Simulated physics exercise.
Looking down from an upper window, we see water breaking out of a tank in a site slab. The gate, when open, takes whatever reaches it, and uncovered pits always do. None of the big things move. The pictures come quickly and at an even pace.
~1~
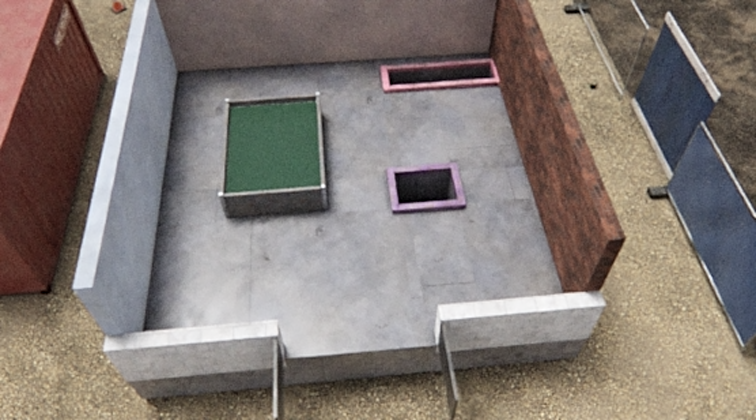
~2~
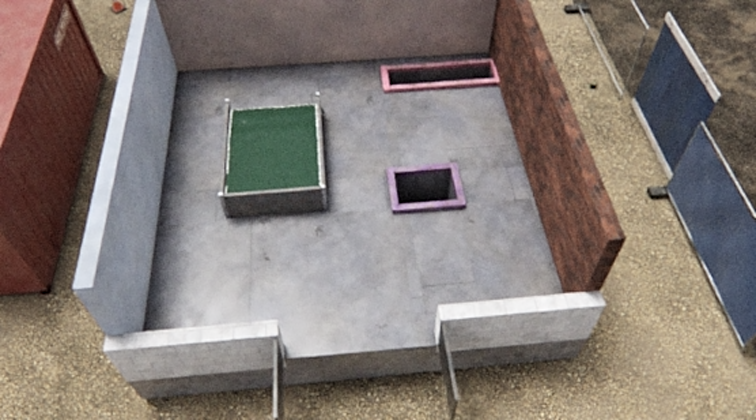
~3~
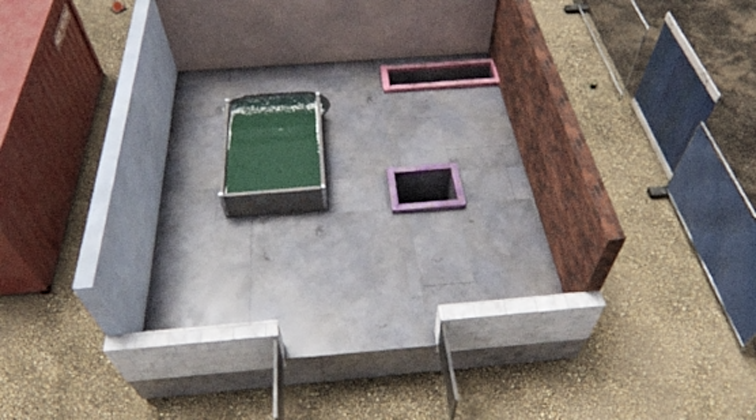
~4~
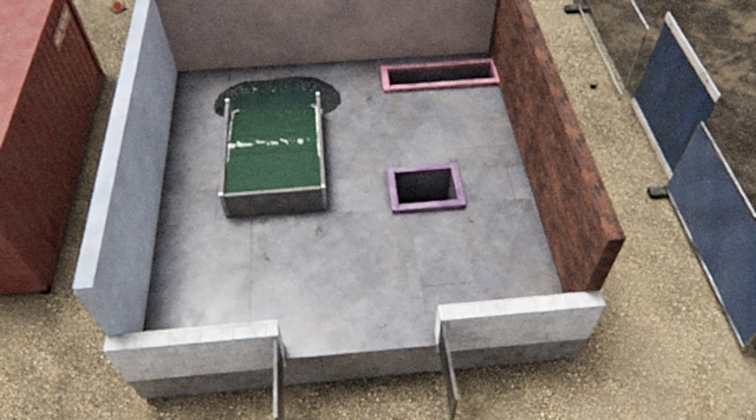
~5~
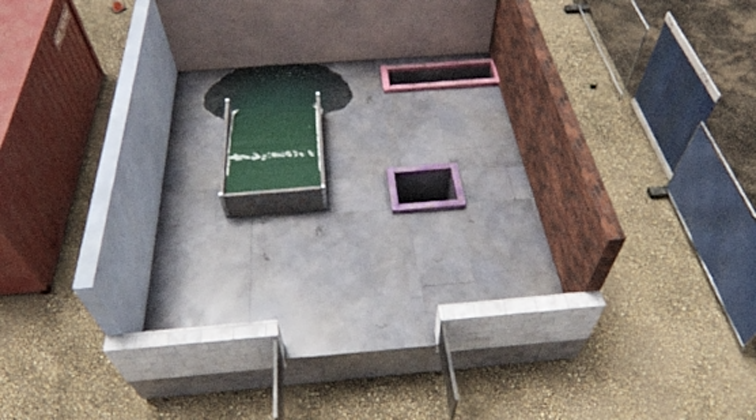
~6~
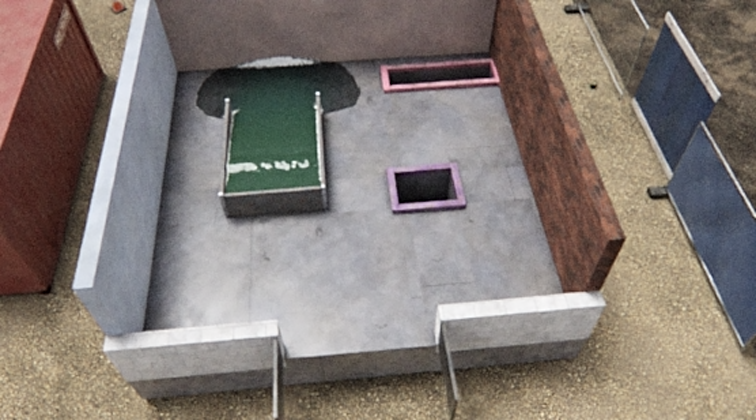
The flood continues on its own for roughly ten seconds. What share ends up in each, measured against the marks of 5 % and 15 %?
Measured against the marks, the gate ends up with less than 5 %; the pink pit ends up with more than 15 %; the purple pit ends up with less than 5 %.
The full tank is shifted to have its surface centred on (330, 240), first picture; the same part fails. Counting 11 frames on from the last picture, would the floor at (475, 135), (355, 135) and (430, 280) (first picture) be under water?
Location one: Bone dry; location two: Soaked; location three: Bone dry.
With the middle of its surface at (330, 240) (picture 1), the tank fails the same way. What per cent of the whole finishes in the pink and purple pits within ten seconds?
Tally in per cent - pink pit 8; purple pit 0.
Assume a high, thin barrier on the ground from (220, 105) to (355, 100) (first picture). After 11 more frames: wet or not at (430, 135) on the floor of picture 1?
Submerged.
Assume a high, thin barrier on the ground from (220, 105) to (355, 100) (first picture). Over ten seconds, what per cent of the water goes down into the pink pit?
Roughly 0 per cent ends up in the pink pit.
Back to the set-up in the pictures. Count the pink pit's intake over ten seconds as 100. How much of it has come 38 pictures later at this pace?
Estimated share: About 80 %.
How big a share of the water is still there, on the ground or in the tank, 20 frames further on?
My reckoning gives about 94 %.
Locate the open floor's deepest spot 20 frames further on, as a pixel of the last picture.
My finger goes to (487, 62).
A moment on, water covers 15 % of the floor; the gate 0 %, the pink pit 0 %, the purple pit 0 %.
Next, water covers 15 % of the floor; the gate 0 %, the pink pit 1 %, the purple pit 0 %.
Then, water covers 35 % of the floor; the gate 0 %, the pink pit 5 %, the purple pit 0 %.
Later, water covers 55 % of the floor; the gate 0 %, the pink pit 14 %, the purple pit 0 %.
In the end, water covers 85 % of the floor; the gate 3 %, the pink pit 18 %, the purple pit 0 %.
